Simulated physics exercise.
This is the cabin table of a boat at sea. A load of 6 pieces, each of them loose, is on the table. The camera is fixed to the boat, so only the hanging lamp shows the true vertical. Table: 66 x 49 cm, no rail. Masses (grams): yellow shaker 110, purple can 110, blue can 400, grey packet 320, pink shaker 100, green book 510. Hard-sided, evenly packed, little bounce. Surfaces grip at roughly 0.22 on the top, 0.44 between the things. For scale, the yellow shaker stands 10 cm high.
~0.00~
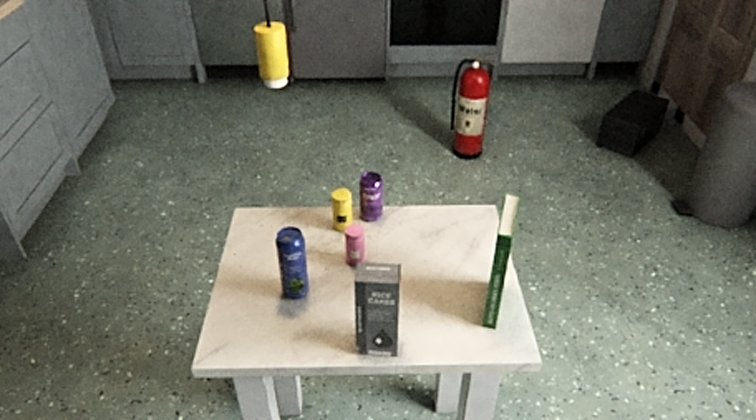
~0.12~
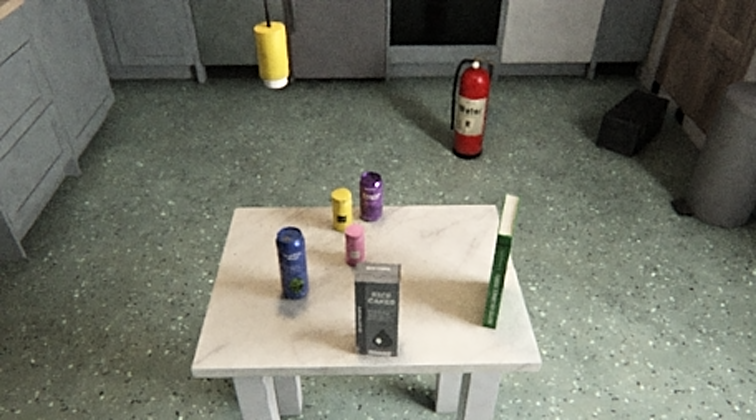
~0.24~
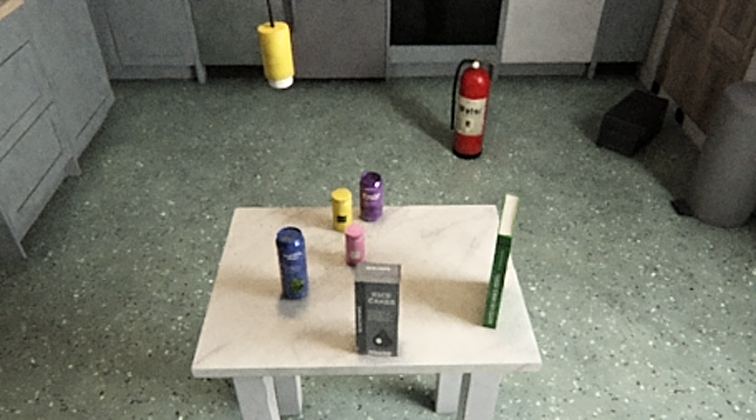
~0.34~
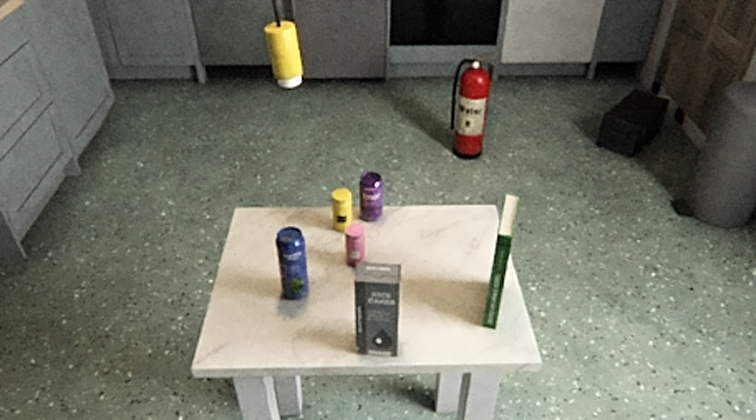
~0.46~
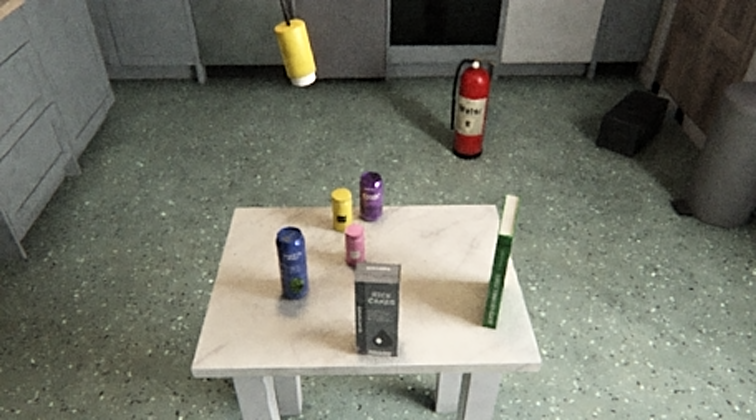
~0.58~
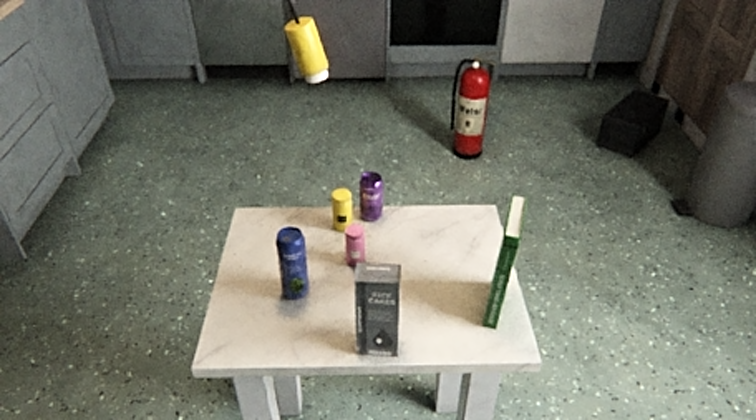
Boat cabin, yellow hanging lamp swinging rightward beyond a white table of small containers, then the green book leaning slightly right.
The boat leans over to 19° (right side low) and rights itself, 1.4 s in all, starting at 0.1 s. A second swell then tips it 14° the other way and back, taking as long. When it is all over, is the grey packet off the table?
The grey packet stays on the table.
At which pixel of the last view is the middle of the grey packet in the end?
Around (483, 309).
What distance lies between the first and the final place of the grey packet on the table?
About 20 cm.
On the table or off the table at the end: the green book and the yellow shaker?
The green book ends off the table; the yellow shaker ends on the table.
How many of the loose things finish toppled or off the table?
In all, 1.
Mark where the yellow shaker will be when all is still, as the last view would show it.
Around (421, 209).
After 0.88 s, heel 18°, right side down; green book now off the table; grey packet slid 5 cm near (402, 310); blue can slid 4 cm.
After 1.08 s, heel 12°, right side down; grey packet slid 12 cm near (443, 310); blue can slid 12 cm; pink shaker slid 12 cm.
After 1.28 s, heel 4°, right side down; grey packet slid 20 cm near (484, 309); blue can slid 19 cm; pink shaker slid 19 cm.
At rest (3.4 s), off the table, green book; not toppled but over 5 cm from the start, yellow shaker, purple can, blue can, grey packet and pink shaker. In the last view, grey packet near (483, 309).
